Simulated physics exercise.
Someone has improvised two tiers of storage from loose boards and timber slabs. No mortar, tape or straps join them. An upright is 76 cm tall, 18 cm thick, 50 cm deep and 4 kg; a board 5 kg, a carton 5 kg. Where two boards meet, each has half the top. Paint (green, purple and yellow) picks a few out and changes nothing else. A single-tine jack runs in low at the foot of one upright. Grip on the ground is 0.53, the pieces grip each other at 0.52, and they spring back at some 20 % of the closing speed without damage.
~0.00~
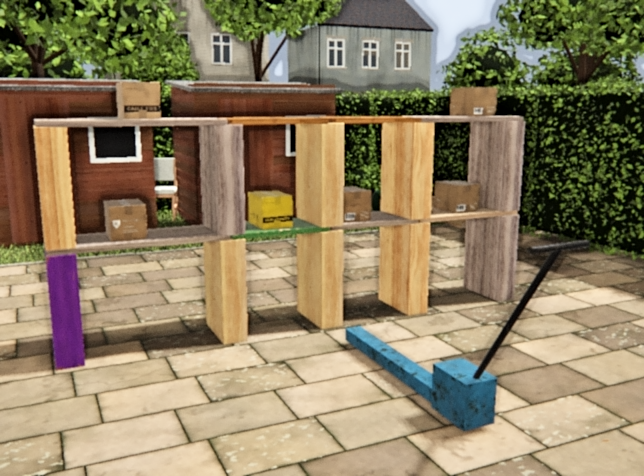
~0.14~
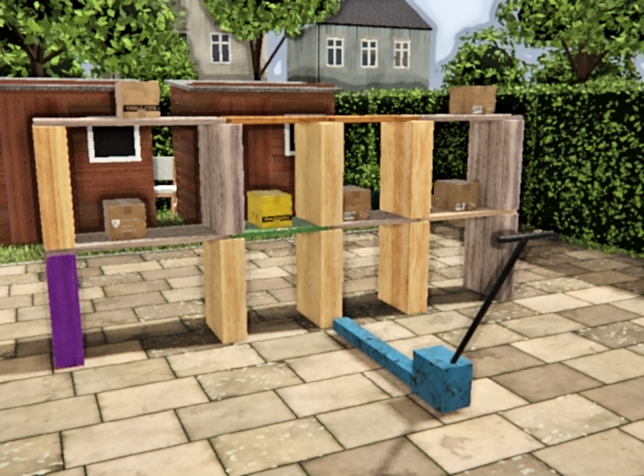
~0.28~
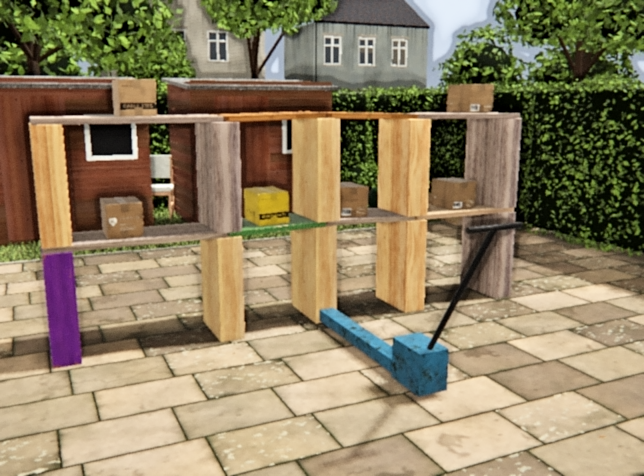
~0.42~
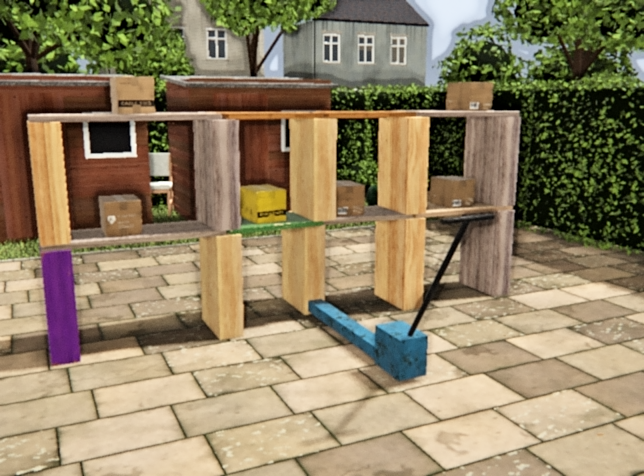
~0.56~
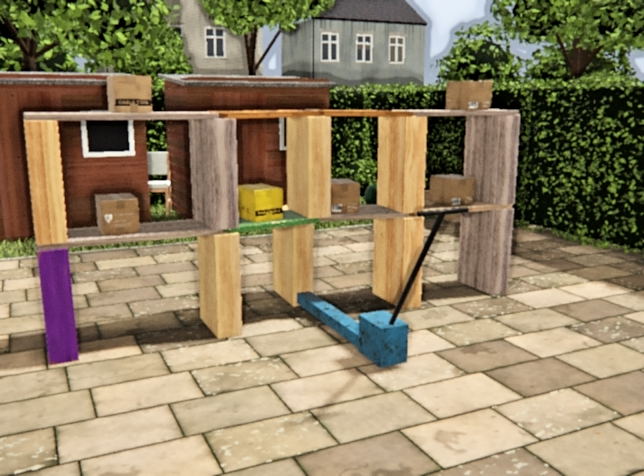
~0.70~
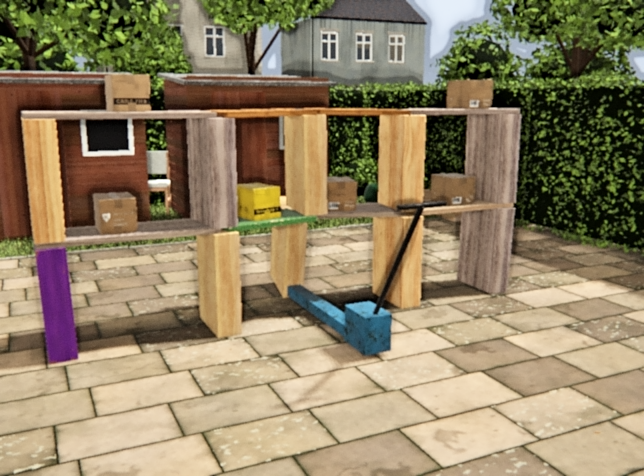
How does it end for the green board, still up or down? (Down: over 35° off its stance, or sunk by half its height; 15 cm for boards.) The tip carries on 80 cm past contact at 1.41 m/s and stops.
The green board drops.
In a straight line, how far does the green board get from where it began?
Roughly 45 cm away.
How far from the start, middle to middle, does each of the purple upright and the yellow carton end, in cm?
Purple 0, yellow 80.
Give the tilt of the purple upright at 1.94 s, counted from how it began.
Some 0°.
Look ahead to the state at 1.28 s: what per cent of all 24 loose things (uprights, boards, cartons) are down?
10 per cent by then.
Around 1.28 s, 2 of the 24 pieces down; green board tipped 62°, 43 cm lower; yellow carton tipped 70°, 63 cm lower.
Around 1.94 s, 7 of the 24 pieces down; green board tipped 64°, 43 cm lower; yellow carton on its side.
Finally (5.2 s), 8 of the 24 pieces down; green board tipped 65°, 43 cm lower; yellow carton on its side; purple upright unmoved. Seen by the last camera, middles, green board near (248, 274), yellow carton near (282, 295).
